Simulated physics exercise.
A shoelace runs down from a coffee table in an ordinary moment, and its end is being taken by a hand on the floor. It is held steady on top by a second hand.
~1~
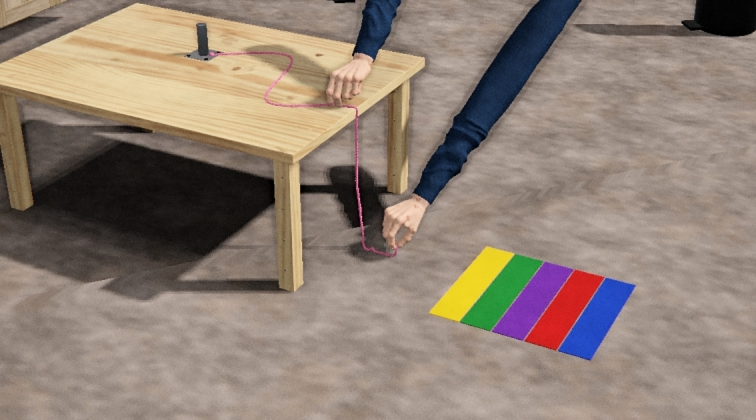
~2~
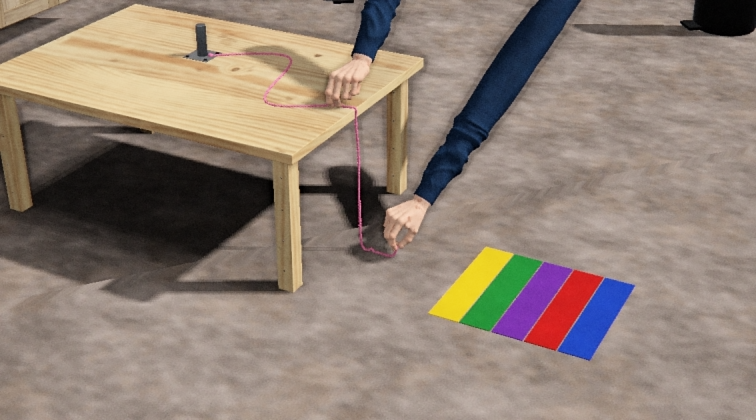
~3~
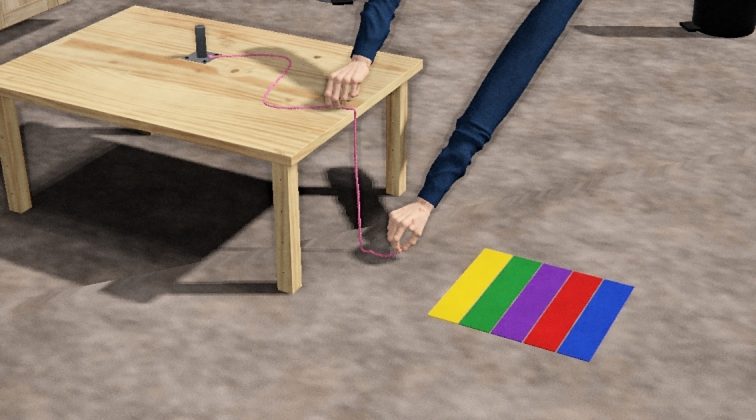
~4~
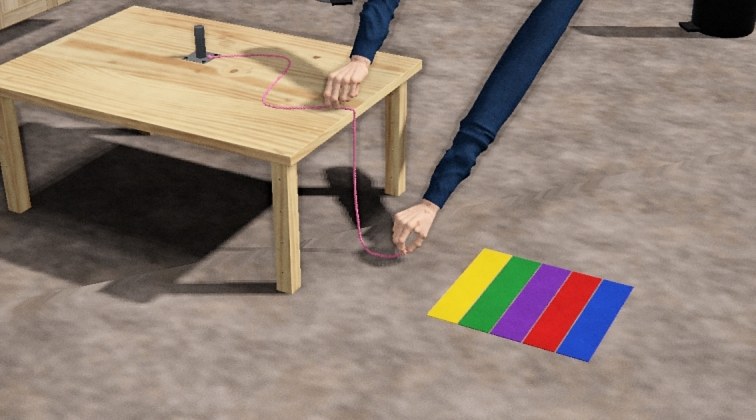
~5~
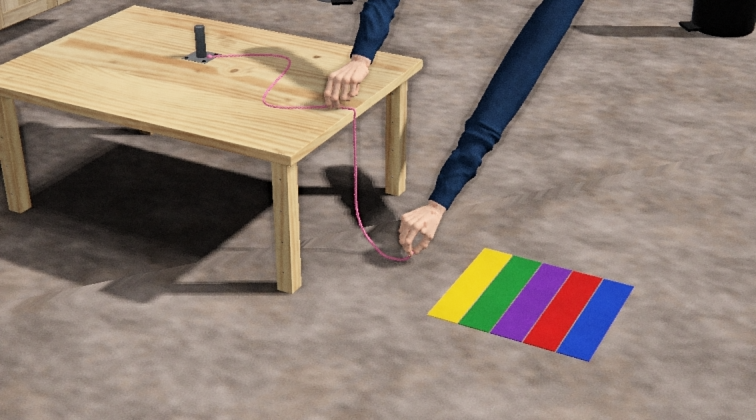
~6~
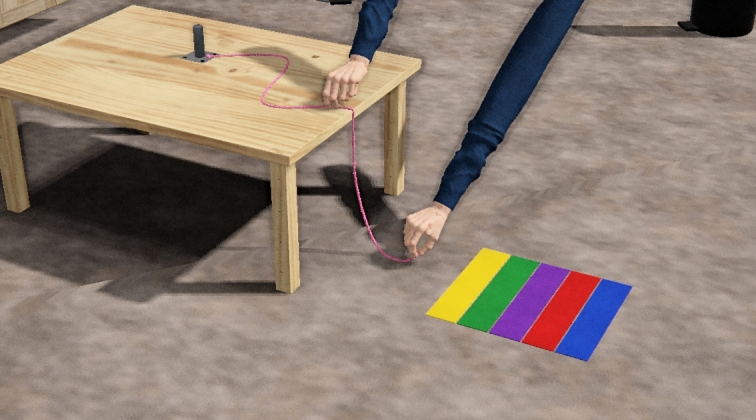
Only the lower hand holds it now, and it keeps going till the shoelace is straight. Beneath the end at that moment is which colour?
Beneath it is blue.
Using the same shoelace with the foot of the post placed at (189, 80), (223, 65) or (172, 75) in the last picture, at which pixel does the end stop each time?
Around (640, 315), then (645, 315), then (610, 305).
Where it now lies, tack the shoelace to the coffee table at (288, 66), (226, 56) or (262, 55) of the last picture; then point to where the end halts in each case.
Per try (px, approx.): (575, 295); (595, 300); (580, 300).
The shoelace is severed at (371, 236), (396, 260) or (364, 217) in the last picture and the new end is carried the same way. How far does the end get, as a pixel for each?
First try near (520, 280), second near (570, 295), third near (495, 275).
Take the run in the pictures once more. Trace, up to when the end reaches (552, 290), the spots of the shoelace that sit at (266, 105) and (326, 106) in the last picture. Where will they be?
They end up somewhere around (360, 112) and (384, 168).
Soon after, end near (552, 290); over red.
After that, end near (584, 298); over blue.
At the stop, end near (603, 303); over blue. The blue one.
